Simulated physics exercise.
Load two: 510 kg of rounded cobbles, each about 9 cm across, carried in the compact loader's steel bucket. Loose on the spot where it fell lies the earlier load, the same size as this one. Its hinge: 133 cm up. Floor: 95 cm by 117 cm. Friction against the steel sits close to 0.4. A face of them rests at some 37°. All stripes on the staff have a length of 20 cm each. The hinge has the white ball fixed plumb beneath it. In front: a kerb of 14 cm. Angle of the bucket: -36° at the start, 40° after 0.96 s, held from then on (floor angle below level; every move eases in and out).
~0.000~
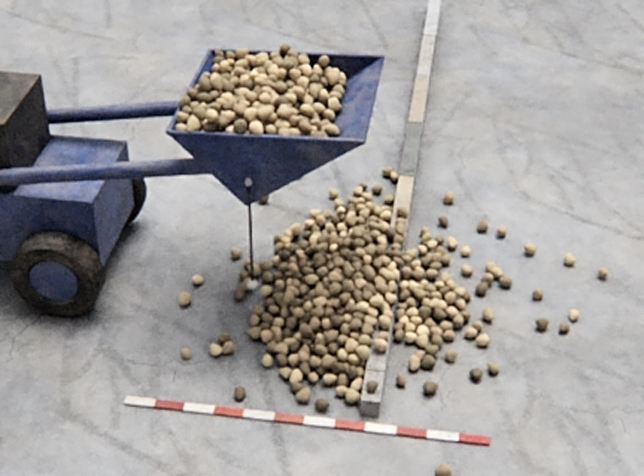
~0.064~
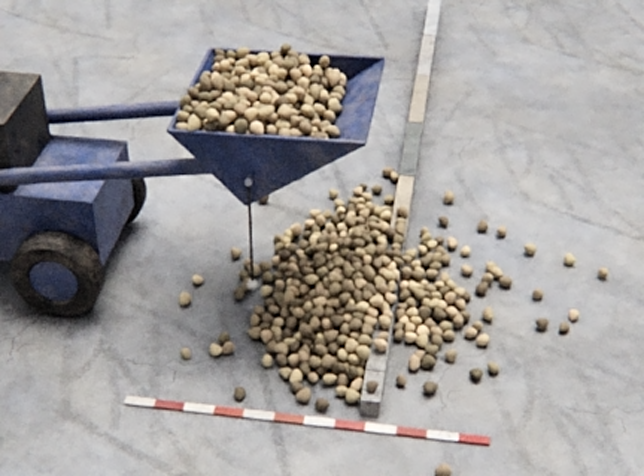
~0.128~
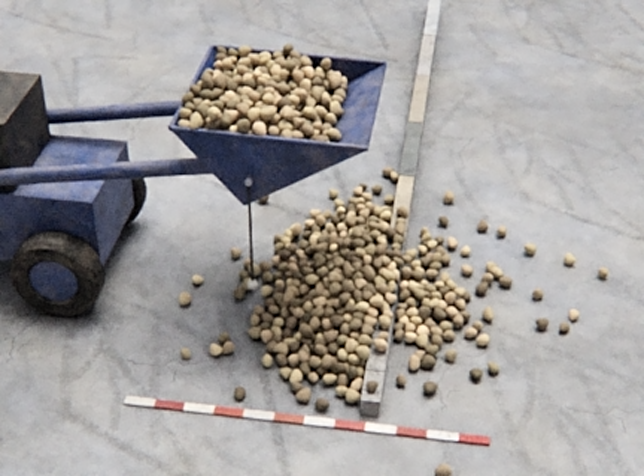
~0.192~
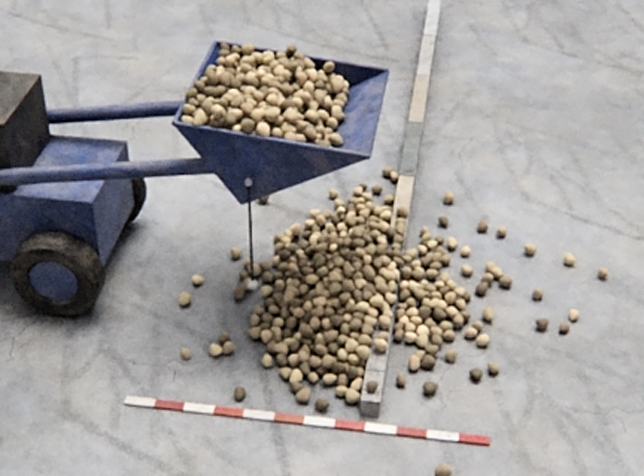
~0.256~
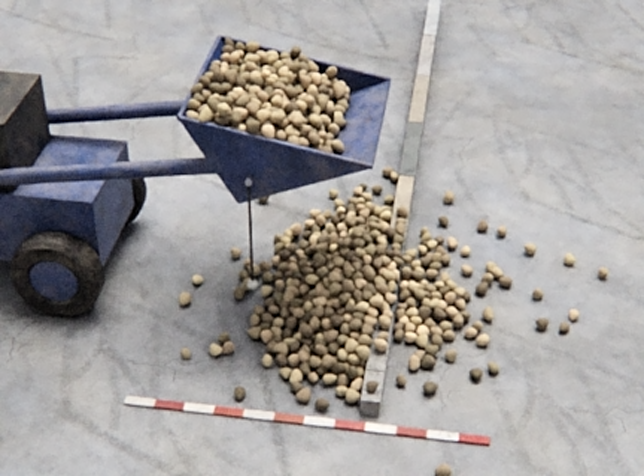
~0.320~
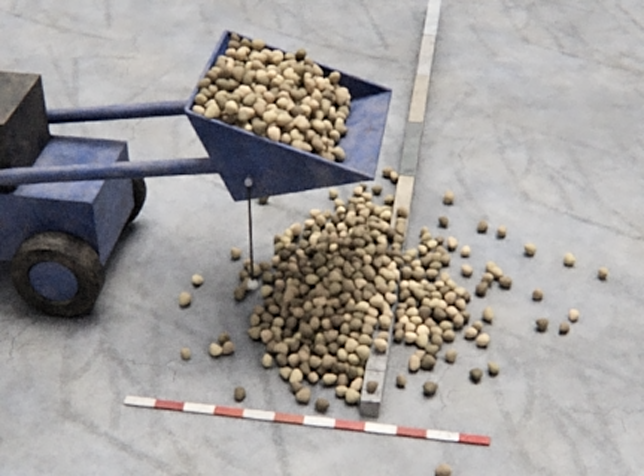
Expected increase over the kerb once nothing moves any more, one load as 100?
About 76 in every hundred.
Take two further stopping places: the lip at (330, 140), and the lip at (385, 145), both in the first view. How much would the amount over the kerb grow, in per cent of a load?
First place about 45 %, second about 95 %.
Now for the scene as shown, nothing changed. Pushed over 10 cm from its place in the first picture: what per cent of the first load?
15 %.
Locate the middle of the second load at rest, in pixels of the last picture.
The middle ends up near (436, 289).
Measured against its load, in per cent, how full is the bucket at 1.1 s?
Roughly 65 per cent remains inside.
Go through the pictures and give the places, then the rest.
In the first picture, the bucket is at -36°, its lip at (365, 142); the top of the load is at (279, 66). The earlier load is highest near (355, 261), 29 cm above ground level, 84 % on this side of the kerb, 17 % over the kerb.
In the second picture, the bucket is at -35°, its lip at (365, 144); the top of the load is at (275, 67); the stones move at 0.1 m/s on average.
In the third picture, the bucket is at -32°, its lip at (367, 149); the top of the load is at (268, 66); the stones move at 0.2 m/s on average.
In the fourth picture, the bucket is at -28°, its lip at (370, 157); the top of the load is at (250, 69); the stones move at 0.4 m/s on average.
In the fifth picture, the bucket is at -23°, its lip at (373, 167); the top of the load is at (230, 65); the stones move at 0.4 m/s on average.
The sixth picture shows lip at (374, 179), floor tilted -16°, highest stones at (234, 59); the stones move at 0.5 m/s on average.
After 0.7 s the floor is at 28°; in per cent of one load, 100 in the bucket, 84 on this side of the kerb, 17 over the kerb; the foremost stones are at (579, 290).
After 1.1 s the floor is at 40°; in per cent of one load, 66 in the bucket, 116 on this side of the kerb, 18 over the kerb; the foremost stones are at (579, 290).
After 1.4 s the floor is at 40°; in per cent of one load, 16 in the bucket, 126 on this side of the kerb, 58 over the kerb; the foremost stones are at (579, 290).
After 4.0 s the floor is at 40°; in per cent of one load, 0 in the bucket, 107 on this side of the kerb, 93 over the kerb; the foremost stones are past the picture's edge. Net gain over the kerb, 76.
